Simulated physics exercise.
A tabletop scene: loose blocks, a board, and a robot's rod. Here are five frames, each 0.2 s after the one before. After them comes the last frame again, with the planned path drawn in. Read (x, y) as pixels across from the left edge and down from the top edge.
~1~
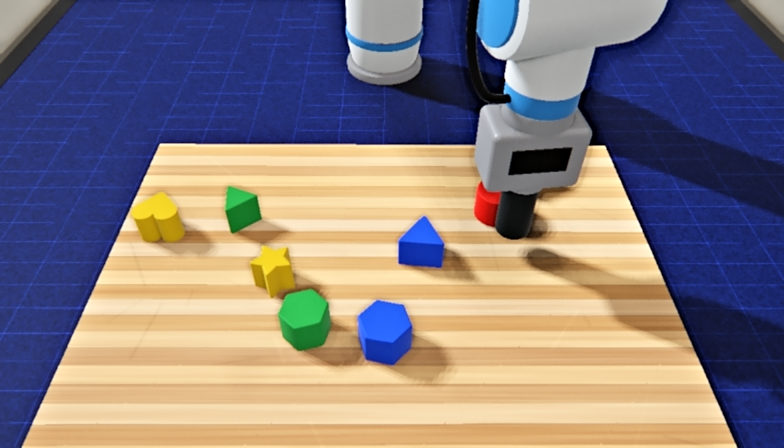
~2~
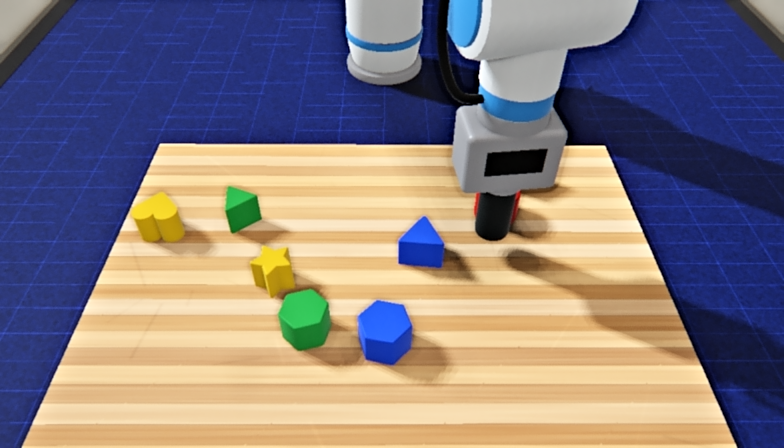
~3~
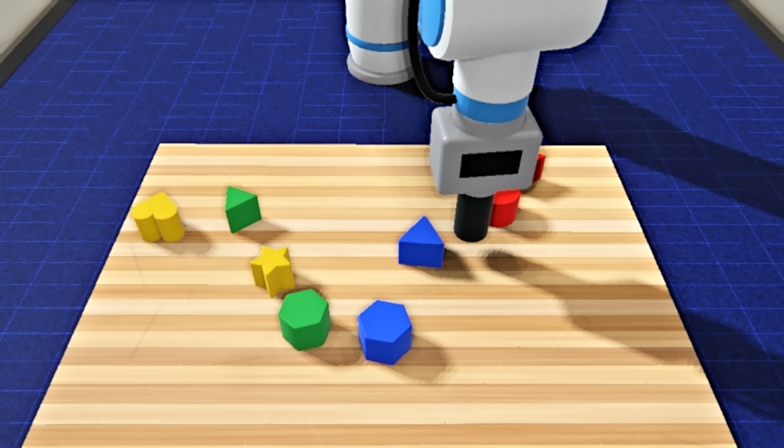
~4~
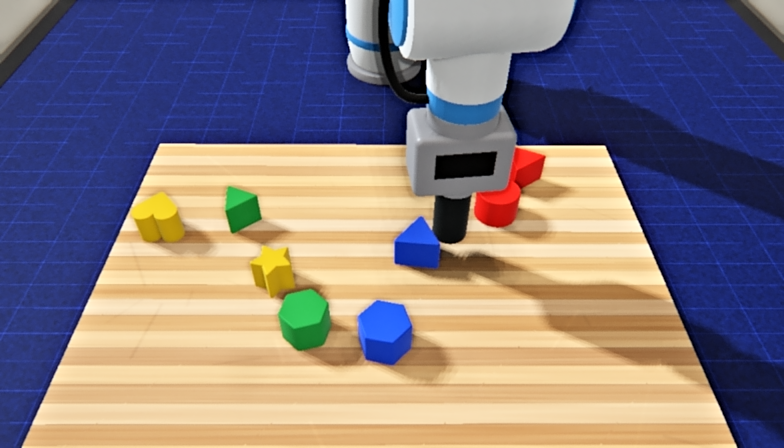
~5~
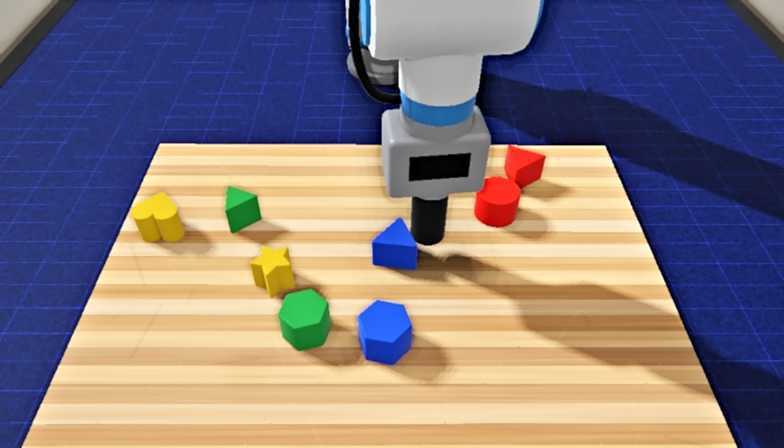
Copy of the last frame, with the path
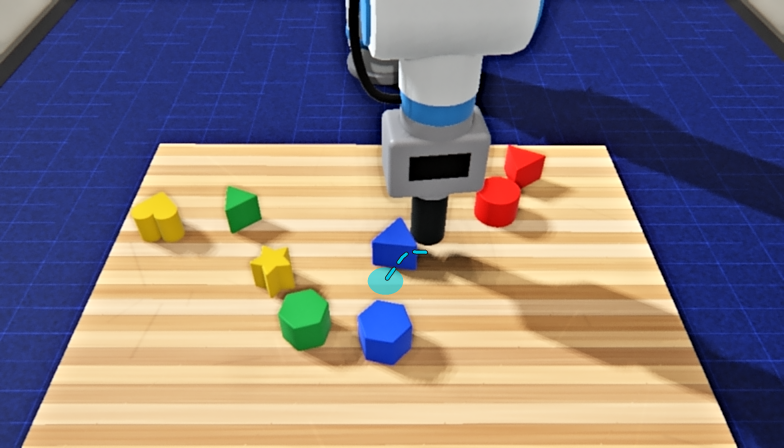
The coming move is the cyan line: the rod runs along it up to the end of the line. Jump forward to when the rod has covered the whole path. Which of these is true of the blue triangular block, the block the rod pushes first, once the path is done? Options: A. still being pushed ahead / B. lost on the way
Option B.
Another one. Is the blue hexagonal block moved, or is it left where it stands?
It is untouched.
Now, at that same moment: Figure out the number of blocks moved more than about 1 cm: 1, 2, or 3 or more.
One gets moved.
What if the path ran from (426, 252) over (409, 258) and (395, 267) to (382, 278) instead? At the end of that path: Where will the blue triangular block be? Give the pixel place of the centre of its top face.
Somewhere near (350, 247).
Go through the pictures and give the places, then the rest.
The first picture shows rod tip (512, 229); block tops, blue hexagonal block (385, 320); blue triangular block (423, 232).
The second picture shows rod (491, 231); blocks unchanged.
The third picture shows rod (470, 232); blocks unchanged.
The fourth picture shows rod (449, 234); blue triangular block (419, 233).
The fifth picture shows rod (427, 235); blue hexagonal block (385, 320); blue triangular block (396, 234).
Path on the board, from (426, 252) via (406, 254) and (396, 267), ending at (385, 281).
The first path, step by step. Halfway along, rod (400, 243); blue triangular block (368, 239), turned 15° clockwise.
At the end, rod (386, 264); blue hexagonal block in place; blue triangular block (357, 245), turned 45° clockwise.
